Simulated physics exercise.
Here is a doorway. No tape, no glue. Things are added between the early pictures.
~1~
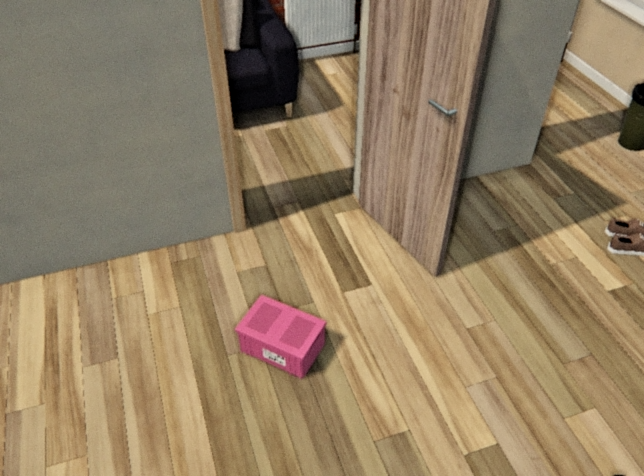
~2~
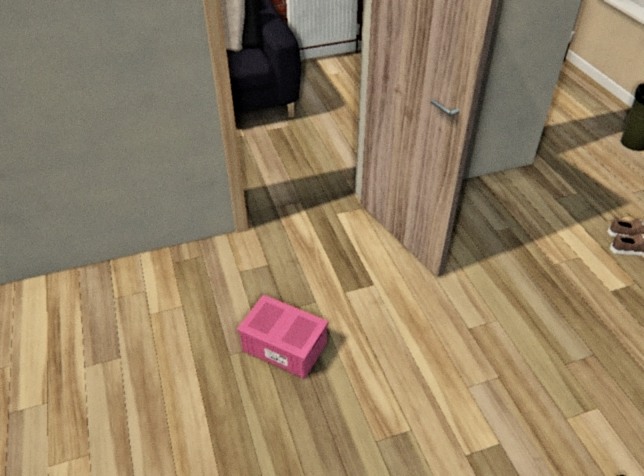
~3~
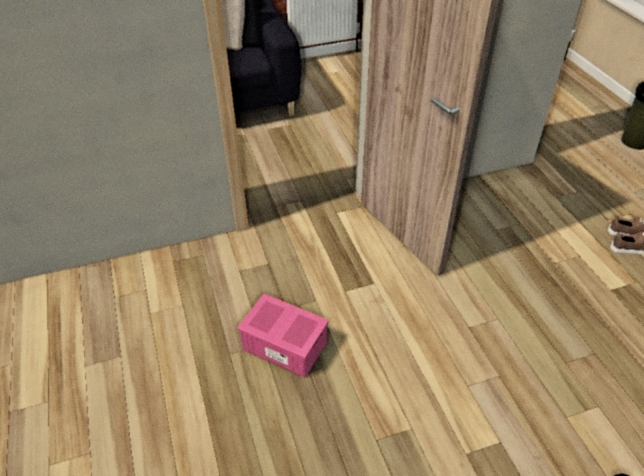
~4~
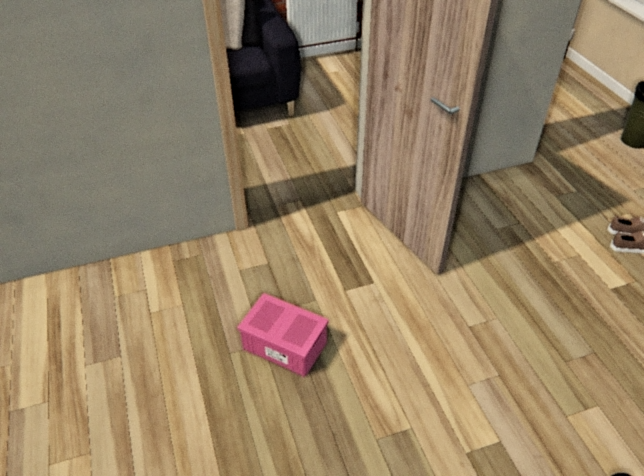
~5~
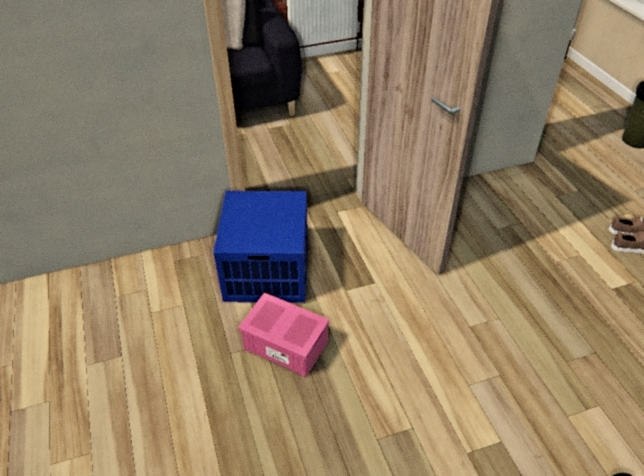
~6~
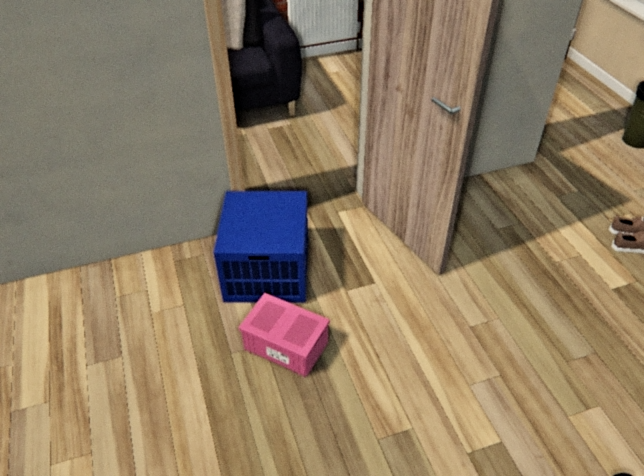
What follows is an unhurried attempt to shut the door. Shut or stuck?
The door stops short.
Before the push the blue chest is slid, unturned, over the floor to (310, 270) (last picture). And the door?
Then it is blocked.
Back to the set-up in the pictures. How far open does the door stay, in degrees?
About 45°.
Then, 0.50 s past the last view, door at 95°.
Then, 1.00 s past the last view, door at 75°.
Then, 1.30 s past the last view, door at 62°.
Then, 1.60 s past the last view, door at 48°.
Finally, door at 44°; both still in place. Final places as the last picture's camera would see them, blue chest near (264, 246).
